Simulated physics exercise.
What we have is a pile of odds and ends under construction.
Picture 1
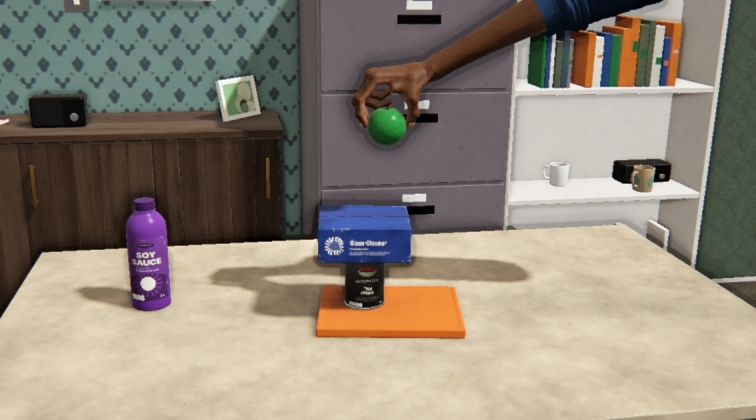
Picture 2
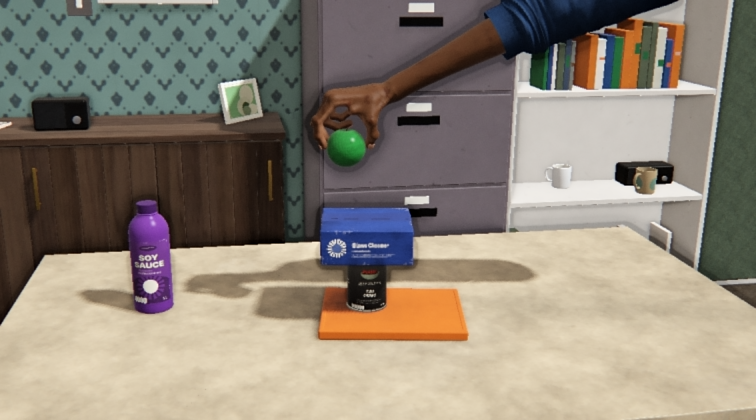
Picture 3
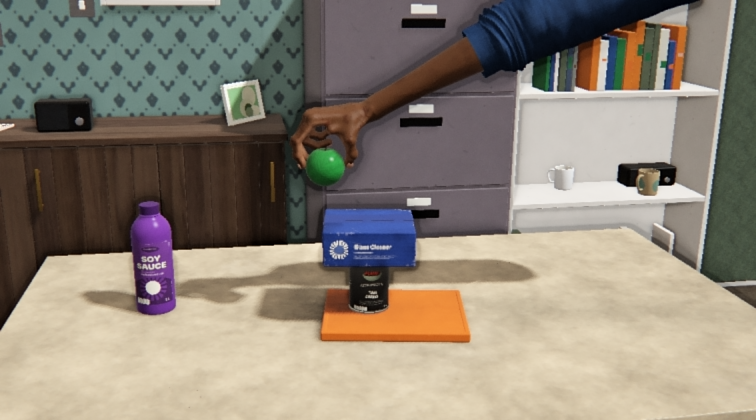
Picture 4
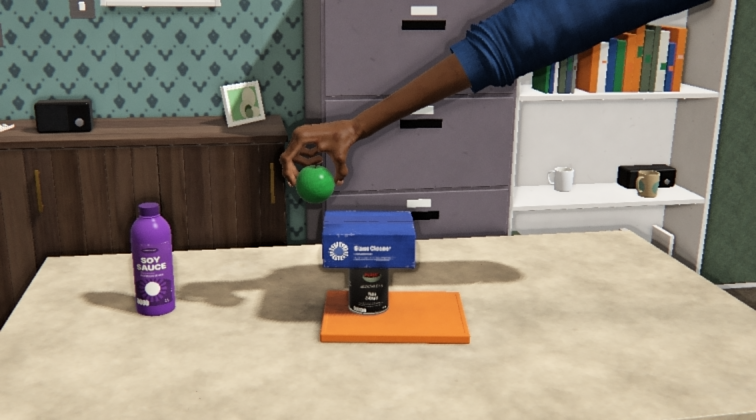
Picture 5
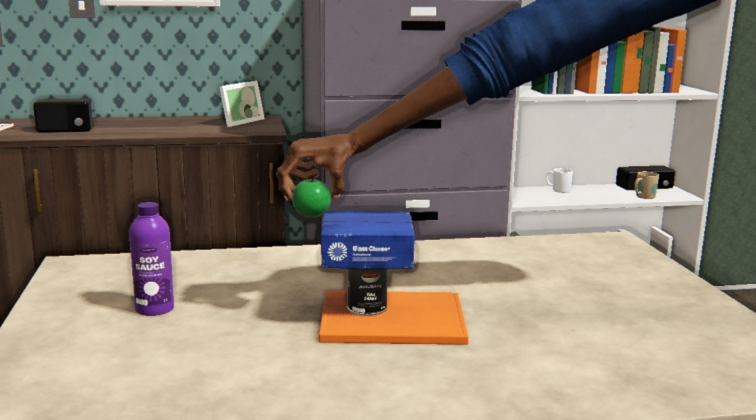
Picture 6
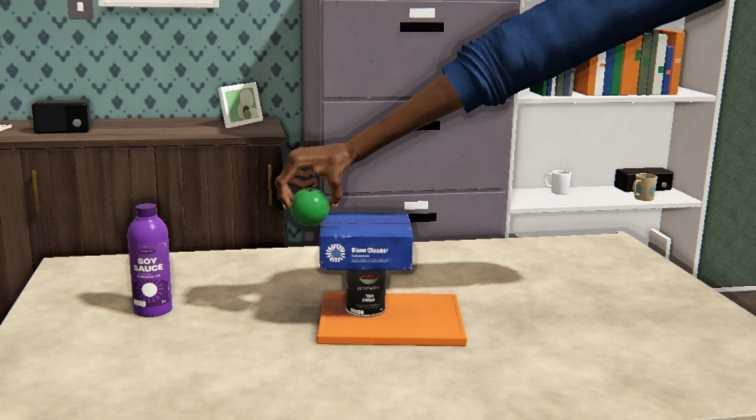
The video shows a hand holding a green apple above a blue box balanced on a dark can and orange board, moving it left and down until it is beside the box's upper left edge, near a purple bottle.
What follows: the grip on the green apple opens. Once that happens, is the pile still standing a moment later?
I expect something will drop.
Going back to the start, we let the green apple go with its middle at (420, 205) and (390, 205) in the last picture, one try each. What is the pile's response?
The pile tips over in the first case, then in the second case it remains stable.
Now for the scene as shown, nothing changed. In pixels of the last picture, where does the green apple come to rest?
Roughly pixel (269, 304) in the last picture.
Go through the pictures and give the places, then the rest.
In the first frame, still above its spot; green apple (387, 126); purple bottle (148, 253).
In the second frame, still above its spot; green apple (346, 148); blue box (366, 236).
In the third frame, still above its spot; green apple (325, 167); purple bottle (153, 257).
In the fourth frame, still above its spot; green apple (315, 184); blue box (368, 239).
In the fifth frame, still above its spot; green apple (311, 198); purple bottle (151, 258).
In the sixth frame, in place under the hand; green apple (310, 207); blue box (366, 241).
Then, 0.30 s after the last picture, green apple now fallen.
Then, 0.50 s after the last picture, things are still on the move.
At rest, fallen, green apple; the other 4 in place. Seen from the same camera at the end, green apple near (269, 304). The pile gives way.
